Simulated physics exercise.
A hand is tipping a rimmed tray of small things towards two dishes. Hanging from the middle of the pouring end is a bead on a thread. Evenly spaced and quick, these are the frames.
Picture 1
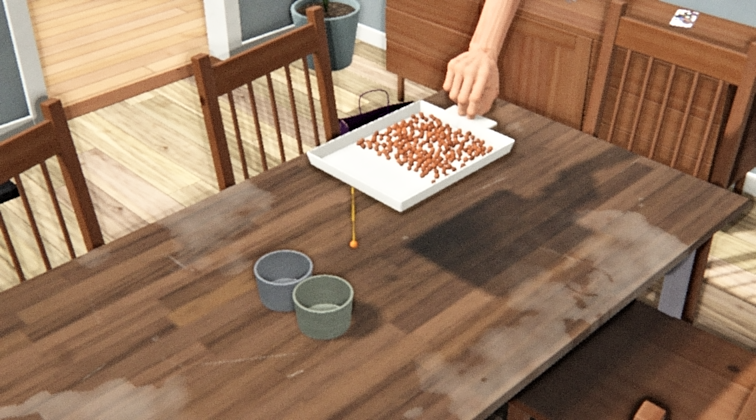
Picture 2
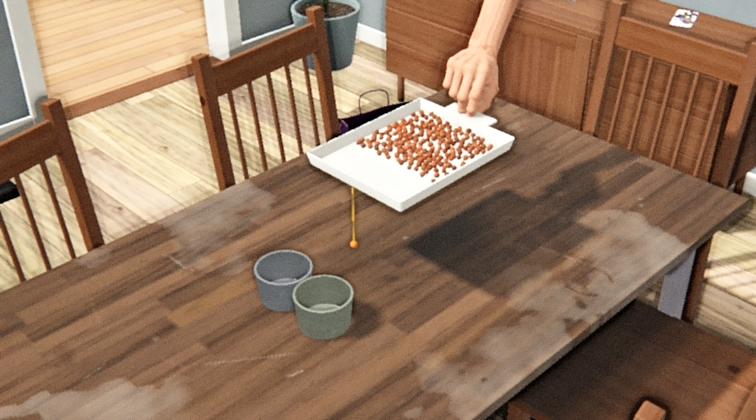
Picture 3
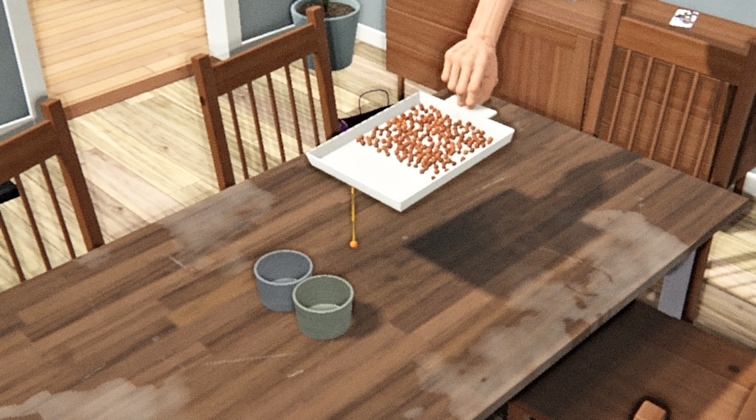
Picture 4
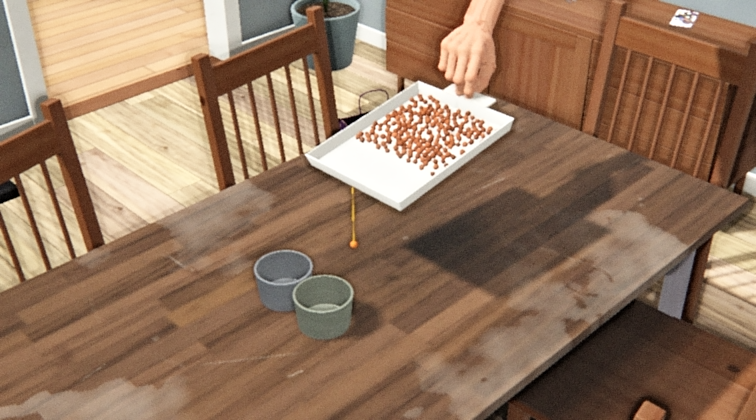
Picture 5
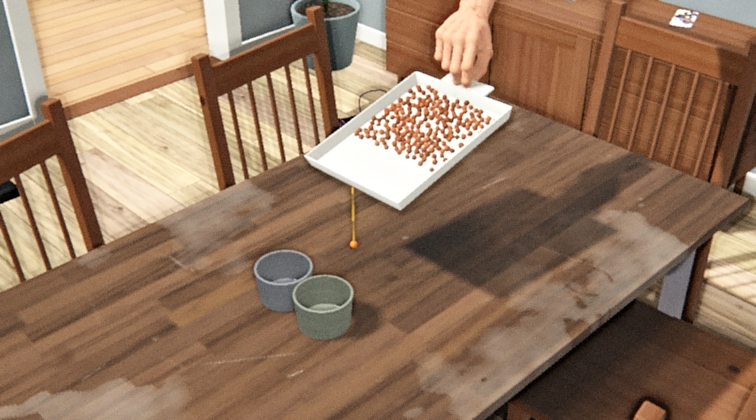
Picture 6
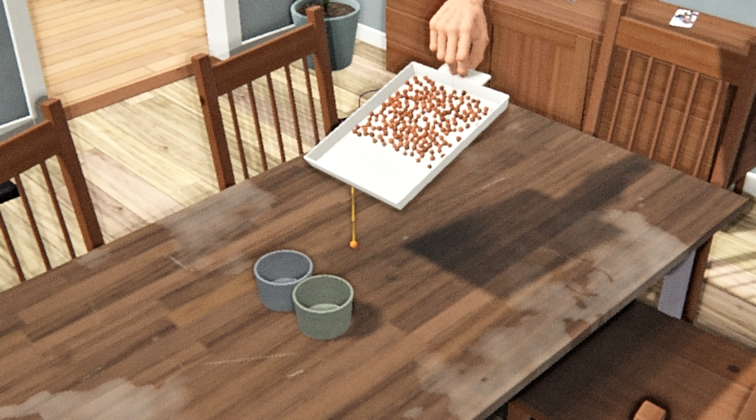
A hand gradually raising the far end of a white tray of reddish-brown pellets above a wooden table with two small dishes.
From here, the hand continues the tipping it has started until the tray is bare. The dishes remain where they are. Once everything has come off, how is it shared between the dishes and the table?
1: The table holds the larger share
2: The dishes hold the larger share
1, the table holds the larger share.
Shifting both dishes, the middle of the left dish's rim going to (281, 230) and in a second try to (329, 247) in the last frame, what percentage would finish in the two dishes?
You'd get 50 in a hundred first and 30 in a hundred after that.
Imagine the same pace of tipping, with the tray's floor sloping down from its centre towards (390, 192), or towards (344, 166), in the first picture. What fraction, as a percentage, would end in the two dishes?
Close to 0 percent first and close to 0 percent second.
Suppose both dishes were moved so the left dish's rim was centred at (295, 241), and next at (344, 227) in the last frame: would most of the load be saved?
The dishes end up with the greater share in the first try and the lesser share in the second.
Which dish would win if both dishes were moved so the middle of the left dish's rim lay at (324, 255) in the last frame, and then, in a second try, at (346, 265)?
First place: The leftmost one; second place: The leftmost one.
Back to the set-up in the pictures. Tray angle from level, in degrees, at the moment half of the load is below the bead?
115° or so.
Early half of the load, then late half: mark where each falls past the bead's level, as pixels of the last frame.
The opening part goes through (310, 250); what follows goes through (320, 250).
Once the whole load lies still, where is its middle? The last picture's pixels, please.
The centre settles at about (317, 285).
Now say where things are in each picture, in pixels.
Corners of the pouring end at (311, 152) and (401, 199), level; middle of the load at (424, 143), clay pellets; left dish at (263, 291); right dish at (302, 318); bead on its thread at (354, 244), in the first picture.
Corners of the pouring end at (311, 153) and (401, 199), level; middle of the load at (424, 141), in the second picture.
Corners of the pouring end at (311, 153) and (400, 199), tipped barely, lowest at the left corner; middle of the load at (423, 136), in the third picture.
Corners of the pouring end at (310, 154) and (399, 199), tipped a little, lowest at the left corner; middle of the load at (423, 129), in the fourth picture.
Corners of the pouring end at (309, 155) and (398, 199), tipped a little, lowest at the left corner; middle of the load at (421, 122), in the fifth picture.
Corners of the pouring end at (308, 156) and (397, 200), tipped clearly, lowest at the left corner; middle of the load at (419, 116); left dish at (263, 291); right dish at (302, 318), in the sixth picture.
Soon after the last picture, tray tipped steeply; most on the tray; a stray few outside both; a small part in the air.
A little later, tray tipped past a quarter turn; about two thirds on the tray; a small part in the right dish; a small part in the left dish; about a quarter outside both; a small part in the air.
Later still, tray tipped past a quarter turn; a small part in the right dish; a small part in the left dish; most outside both.
At rest, tray tipped past a quarter turn; a small part in the right dish; a small part in the left dish; most outside both.
